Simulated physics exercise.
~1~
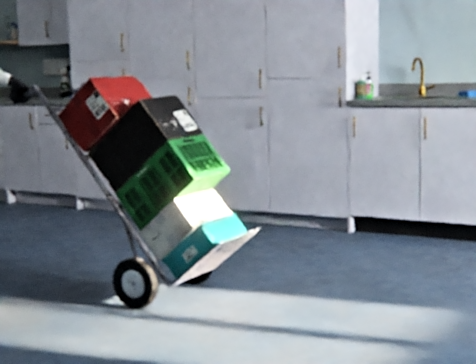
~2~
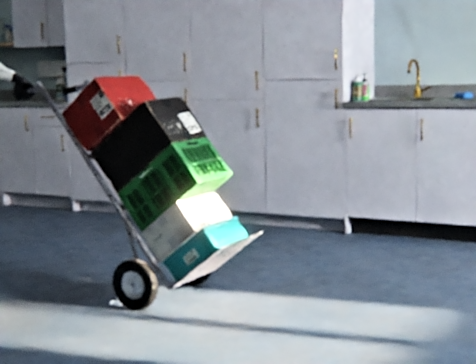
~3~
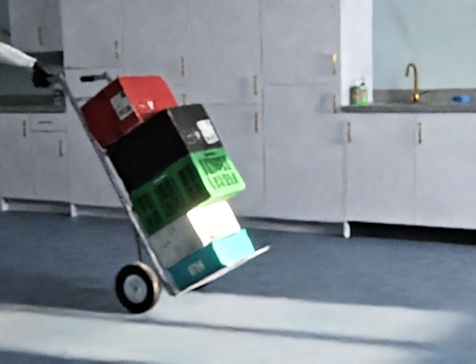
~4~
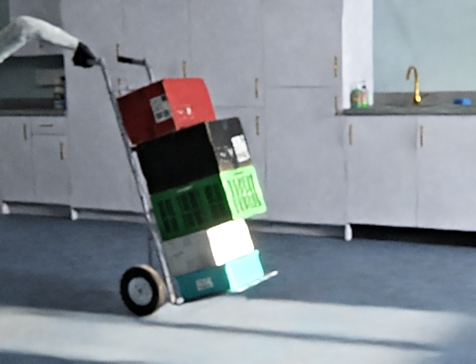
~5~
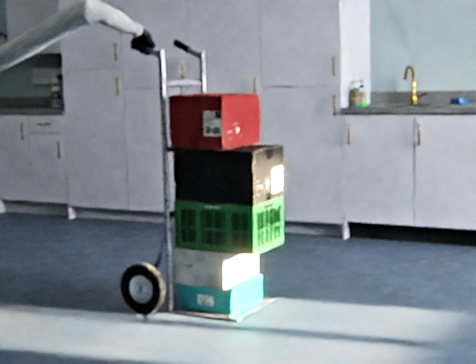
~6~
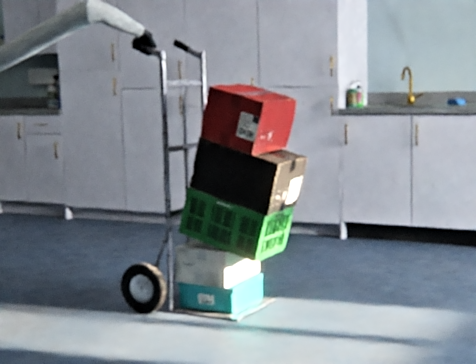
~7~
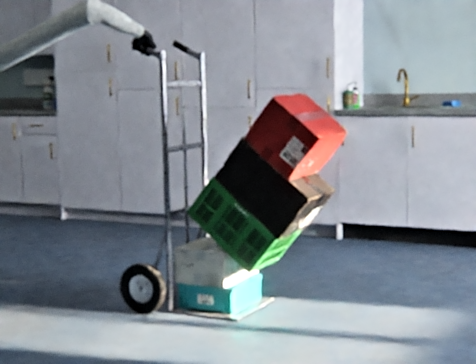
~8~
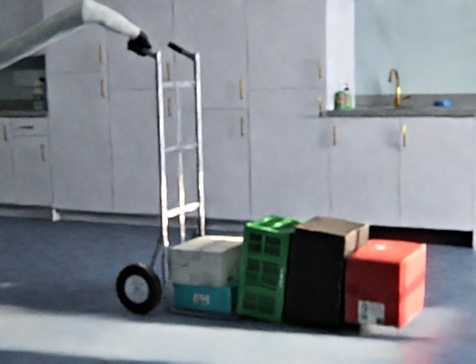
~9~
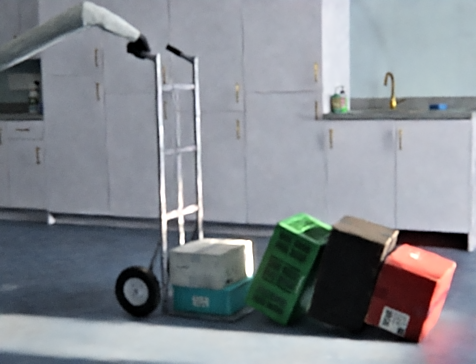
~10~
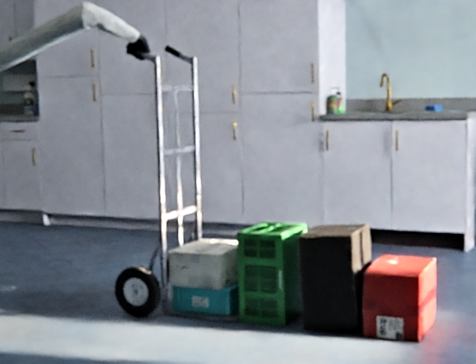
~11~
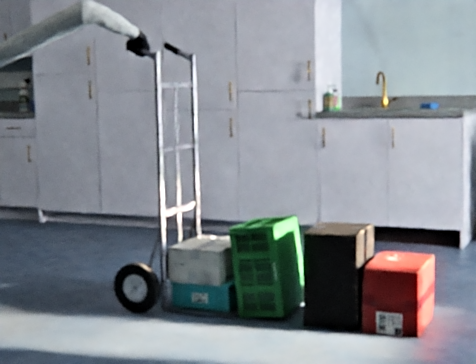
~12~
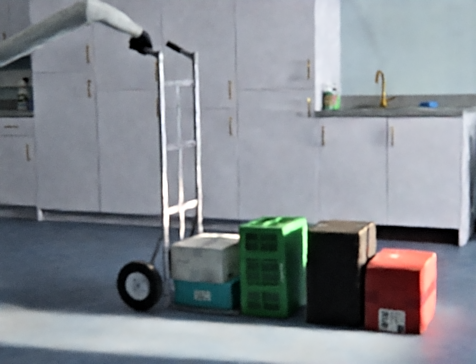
A gloved hand tips a loaded hand truck upright, and the top three boxes topple right.
